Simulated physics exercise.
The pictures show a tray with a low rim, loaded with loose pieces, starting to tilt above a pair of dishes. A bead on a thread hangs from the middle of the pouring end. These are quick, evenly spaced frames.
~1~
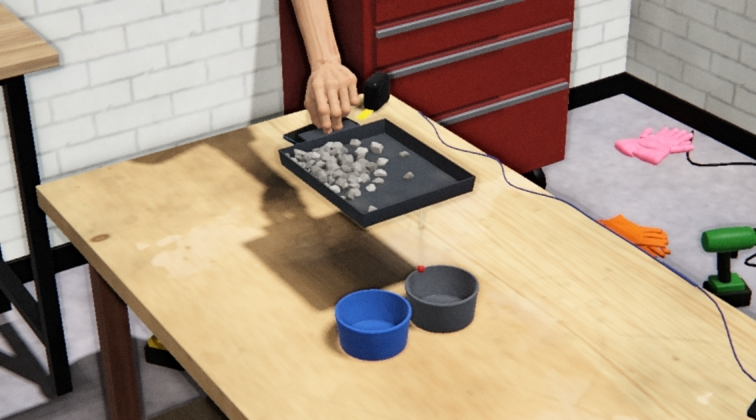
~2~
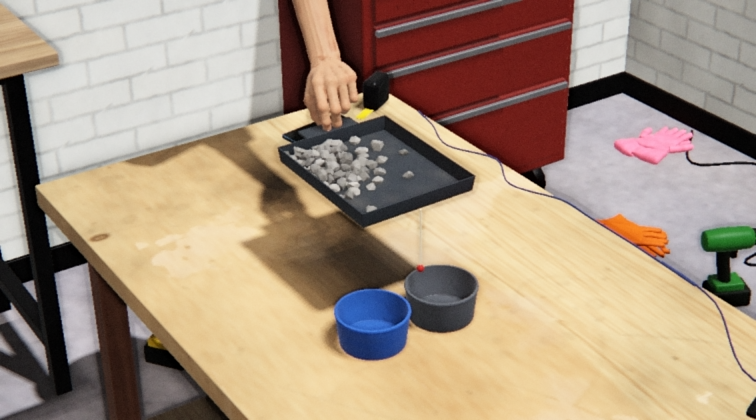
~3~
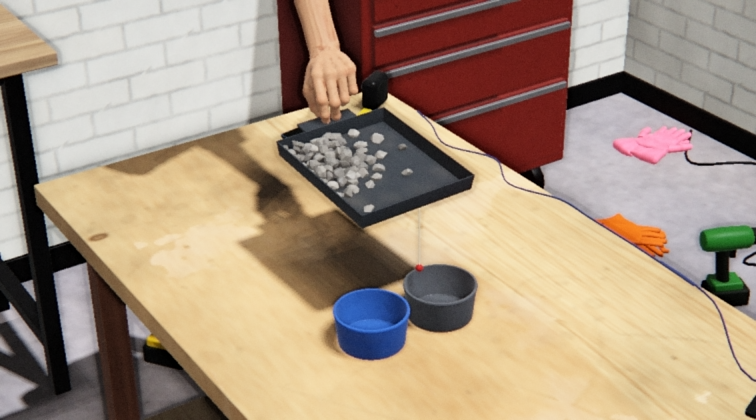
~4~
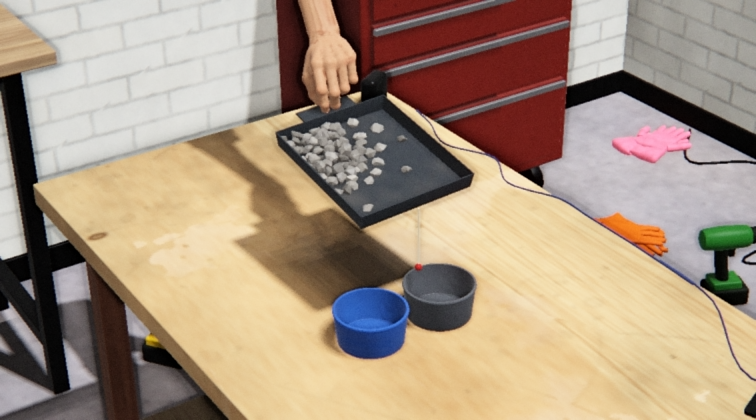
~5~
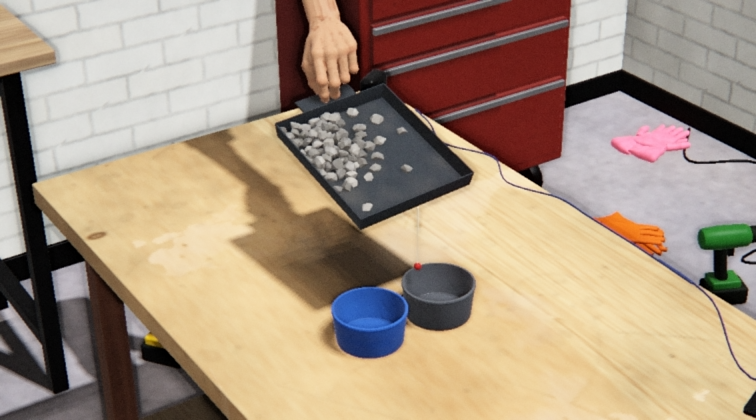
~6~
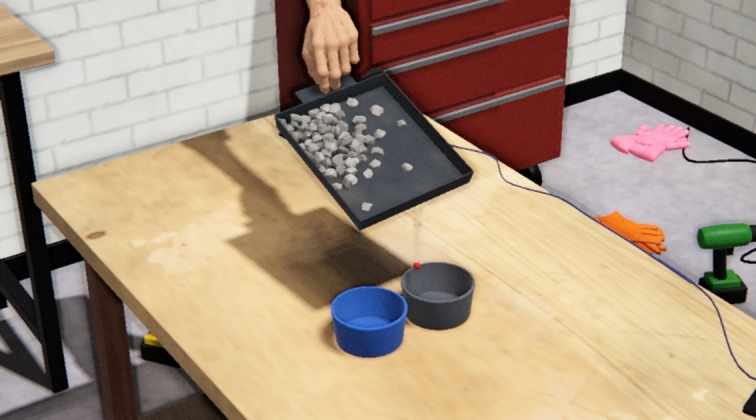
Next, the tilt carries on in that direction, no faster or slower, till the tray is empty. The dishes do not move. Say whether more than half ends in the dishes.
In the dishes lies over half of it.
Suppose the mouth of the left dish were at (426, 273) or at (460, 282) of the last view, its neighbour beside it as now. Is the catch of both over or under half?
First not half, then less than half.
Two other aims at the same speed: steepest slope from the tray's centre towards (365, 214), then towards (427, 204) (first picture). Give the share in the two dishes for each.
The first gives 60 %, the second 40 %.
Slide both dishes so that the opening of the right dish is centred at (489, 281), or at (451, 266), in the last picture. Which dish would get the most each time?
In turn: The left-hand dish; the left one.
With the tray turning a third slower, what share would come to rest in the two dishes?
Roughly 80 in a hundred.
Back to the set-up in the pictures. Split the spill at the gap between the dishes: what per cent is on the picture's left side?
Close to 10 per cent.
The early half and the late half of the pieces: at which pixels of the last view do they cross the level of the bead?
First near (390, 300), later near (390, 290).
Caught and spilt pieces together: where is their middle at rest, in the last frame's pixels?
Around (378, 334).
Shortly afterwards, tray tipped steeply; all but a few on the tray; only a few in the left dish; a little in the air.
Next, tray tipped past a quarter turn; near half on the tray; near a third in the left dish; a little outside both; a little in the air.
Some moments later, tray tipped past a quarter turn; near two thirds in the left dish; a little in the right dish; near a quarter outside both.
In the end, tray tipped past a quarter turn; near two thirds in the left dish; a little in the right dish; near a quarter outside both.
